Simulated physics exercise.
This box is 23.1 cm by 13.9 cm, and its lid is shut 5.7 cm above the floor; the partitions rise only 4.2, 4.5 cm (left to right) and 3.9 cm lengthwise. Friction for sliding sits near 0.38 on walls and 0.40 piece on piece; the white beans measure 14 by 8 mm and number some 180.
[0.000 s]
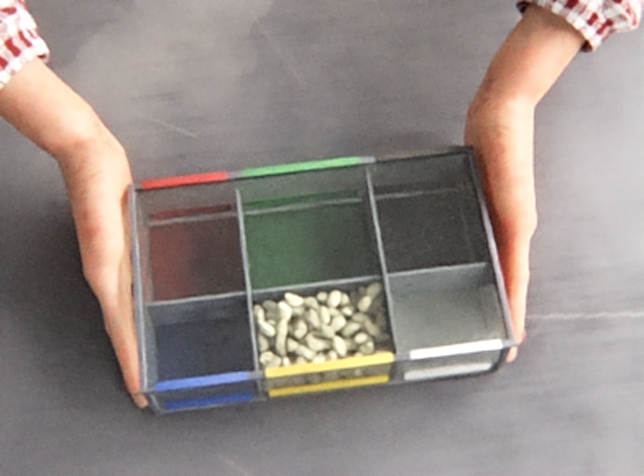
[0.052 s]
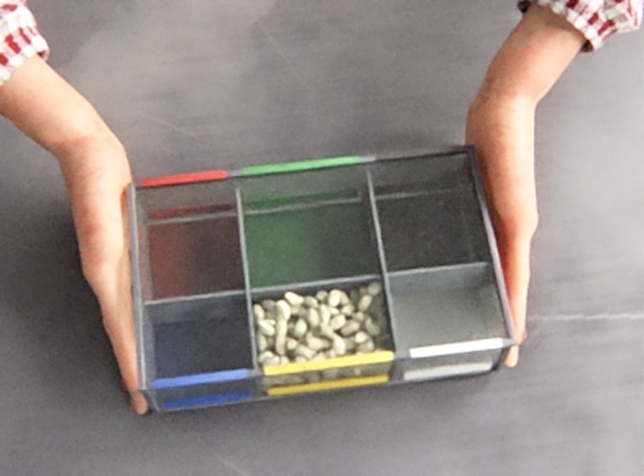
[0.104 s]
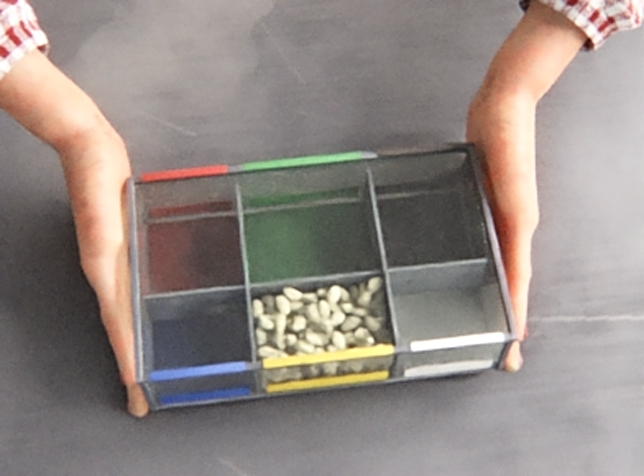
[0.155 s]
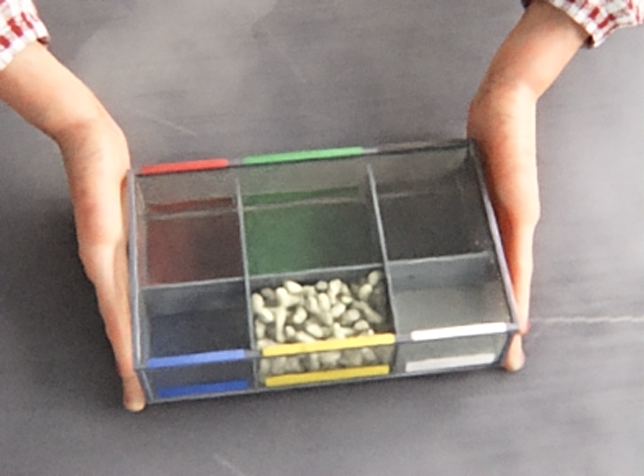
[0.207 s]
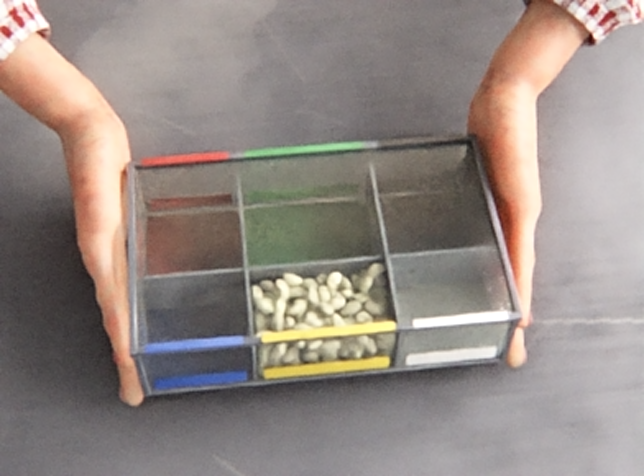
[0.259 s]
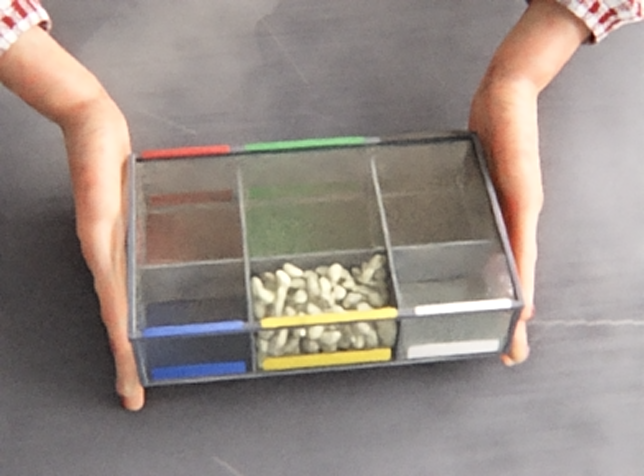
Clear six-compartment box with white beans in its yellow-marked section tilting gradually toward the viewer as two hands grip its sides.
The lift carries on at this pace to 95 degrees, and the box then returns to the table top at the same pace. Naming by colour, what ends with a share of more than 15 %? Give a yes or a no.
Red compartment - no; blue compartment - no; green compartment - yes; yellow compartment - yes; white compartment - no; black compartment - no.
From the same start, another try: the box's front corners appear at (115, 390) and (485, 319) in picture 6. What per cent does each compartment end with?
By the end, red has 5%, blue has 10%, green has 0%, yellow has 85%, white has 0% and black has 0%.
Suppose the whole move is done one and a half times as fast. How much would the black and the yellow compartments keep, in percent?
The black compartment would end with 10 per cent and the yellow compartment with 60 per cent.
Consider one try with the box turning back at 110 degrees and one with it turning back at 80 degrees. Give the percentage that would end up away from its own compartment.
Some 55 and 30 per cent.
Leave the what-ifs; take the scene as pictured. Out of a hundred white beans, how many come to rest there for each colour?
Red 0 / blue 0 / green 45 / yellow 50 / white 0 / black 5, all in percent.
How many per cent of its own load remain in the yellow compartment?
Around 50 per cent of it.
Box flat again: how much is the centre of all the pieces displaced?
I'd say close to 5.0 cm in total.
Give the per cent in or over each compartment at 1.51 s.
In per cent: Red 0, blue 0, green 25, yellow 70, white 0, black 5.
After 1.51 s, tilt 95 degrees; green 25 %, yellow 70 %, black 5 %.
After 2.35 s, tilt 43 degrees; green 45 %, yellow 50 %, black 5 %.
After 3.20 s, tilt 0 degrees; green 45 %, yellow 50 %, black 5 %.
By 3.7 s all is still; red 0 %, blue 0 %, green 45 %, yellow 50 %, white 0 %, black 5 %.
